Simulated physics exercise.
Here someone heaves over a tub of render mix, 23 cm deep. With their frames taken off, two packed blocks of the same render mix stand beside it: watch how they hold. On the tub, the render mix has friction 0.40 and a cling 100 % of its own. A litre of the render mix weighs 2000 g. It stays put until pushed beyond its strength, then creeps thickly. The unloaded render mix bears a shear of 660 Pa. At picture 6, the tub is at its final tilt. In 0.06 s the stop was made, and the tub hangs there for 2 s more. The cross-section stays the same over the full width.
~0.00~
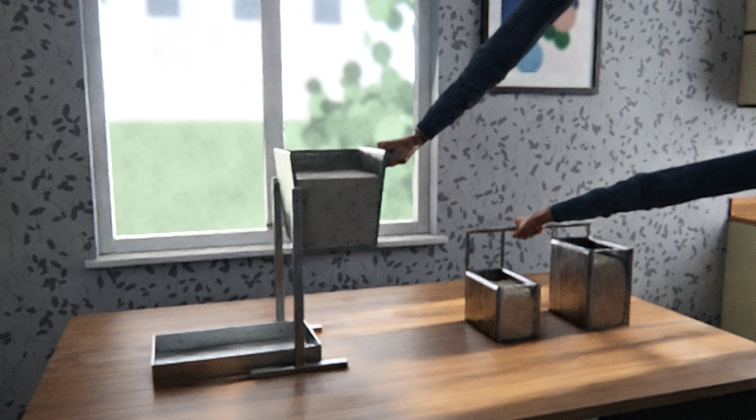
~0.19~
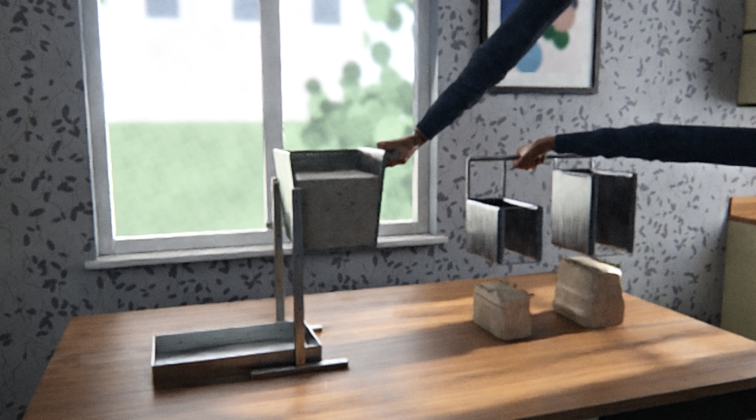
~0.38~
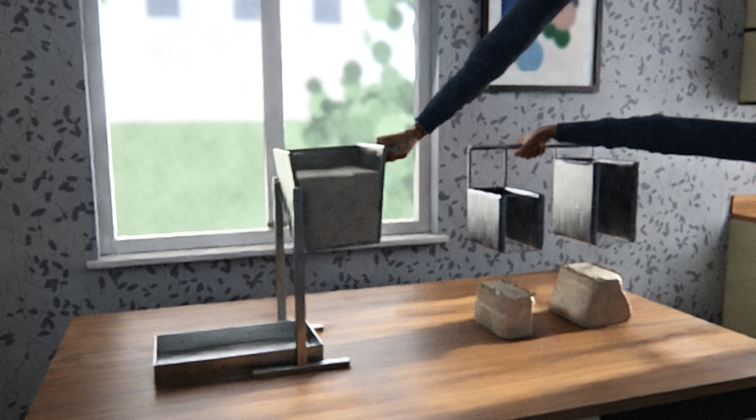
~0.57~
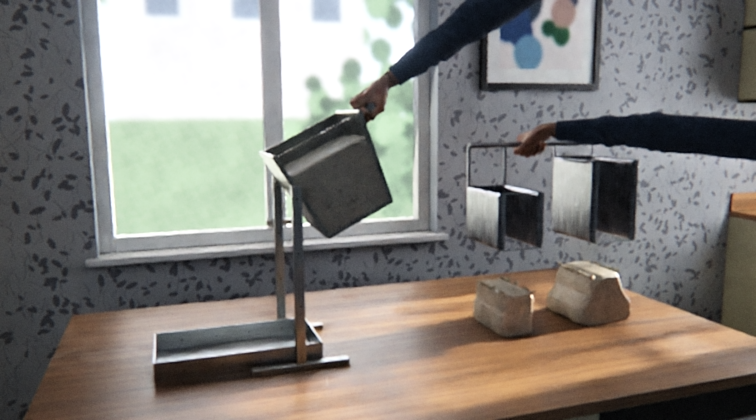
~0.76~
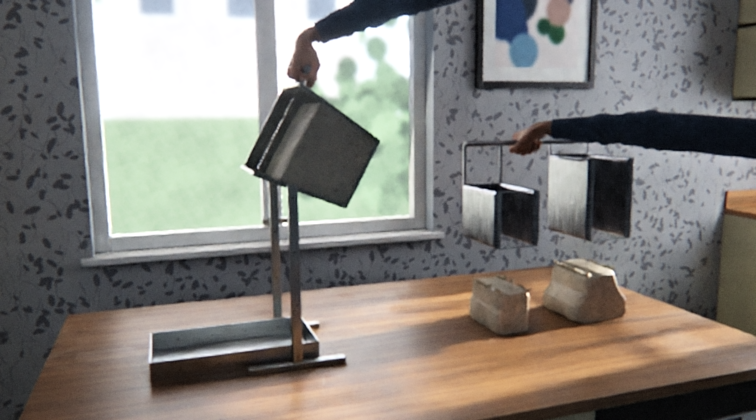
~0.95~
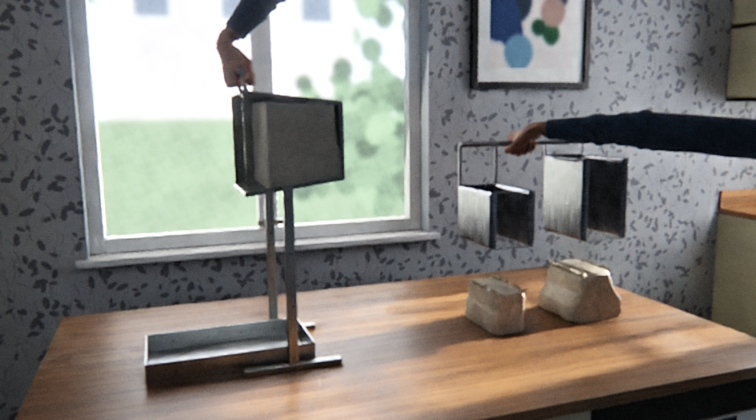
A dark-sleeved arm at right lifts two joined metal casings off two pale blocks on a wooden table, seen from slightly above before a bright window and leaf-patterned grey wallpaper, and the right block slumps lower. Another arm swings a grey tub leftward on its stand, above a shallow tray, until it lies on its side, the mix still inside. Meanwhile, the camera drifts slightly right.
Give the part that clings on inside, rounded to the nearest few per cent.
The part that clings on inside is close to 62 %.
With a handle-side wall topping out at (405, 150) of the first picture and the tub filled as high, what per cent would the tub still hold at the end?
Roughly 45 %.
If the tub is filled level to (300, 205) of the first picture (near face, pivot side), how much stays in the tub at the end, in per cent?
It would be close to 100 percent.
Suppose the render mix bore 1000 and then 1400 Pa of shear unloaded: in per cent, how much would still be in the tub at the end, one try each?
In turn about 100 %, 100 %.
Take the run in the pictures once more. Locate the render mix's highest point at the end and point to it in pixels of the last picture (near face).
Peak location: Approx. (283, 137).
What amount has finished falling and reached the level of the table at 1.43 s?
0 %.
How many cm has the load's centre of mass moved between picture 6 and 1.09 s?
It has moved close to 4 cm.
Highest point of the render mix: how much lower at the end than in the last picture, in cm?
About 8 cm.
After 1.09 s, the tub is at 90 degrees and holds 100 %.
After 1.26 s, the tub is at 90 degrees and holds 84 %.
After 1.43 s, the tub is at 90 degrees and holds 71 %.
After 1.60 s, the tub is at 90 degrees and holds 68 %.
After 2.95 s, the tub is at 90 degrees and holds 62 %.
